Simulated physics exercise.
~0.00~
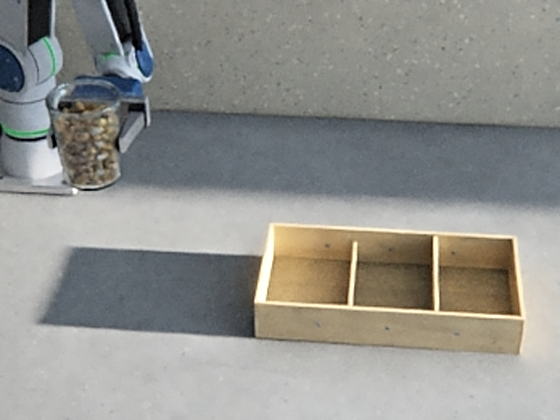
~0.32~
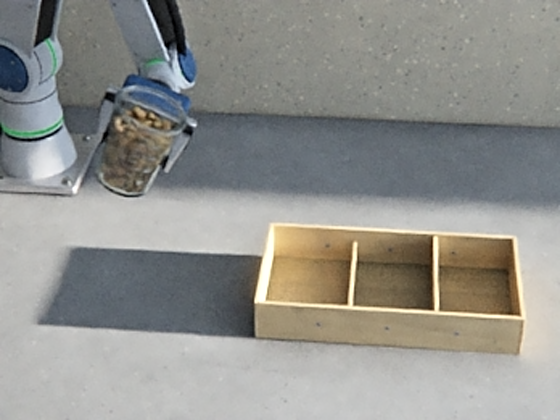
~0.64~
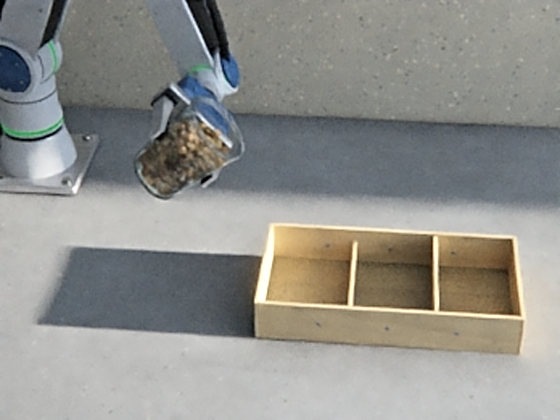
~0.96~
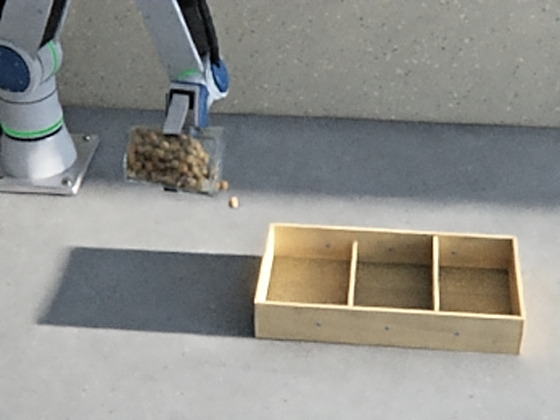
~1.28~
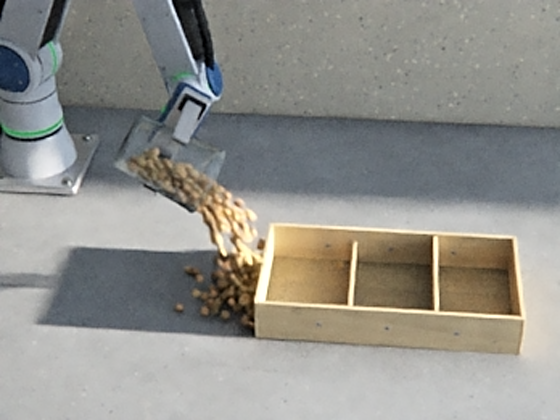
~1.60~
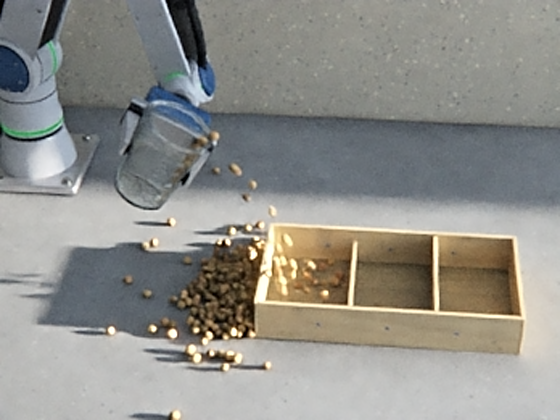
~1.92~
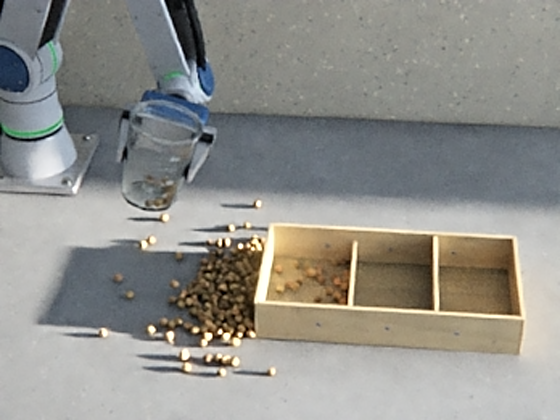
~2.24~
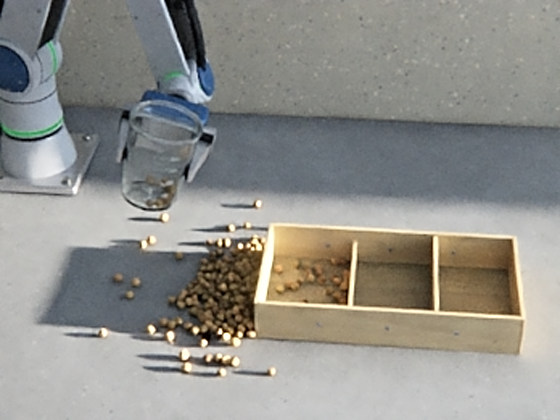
On a grey table, a robot arm tips out chickpeas, mostly missing the wooden box.
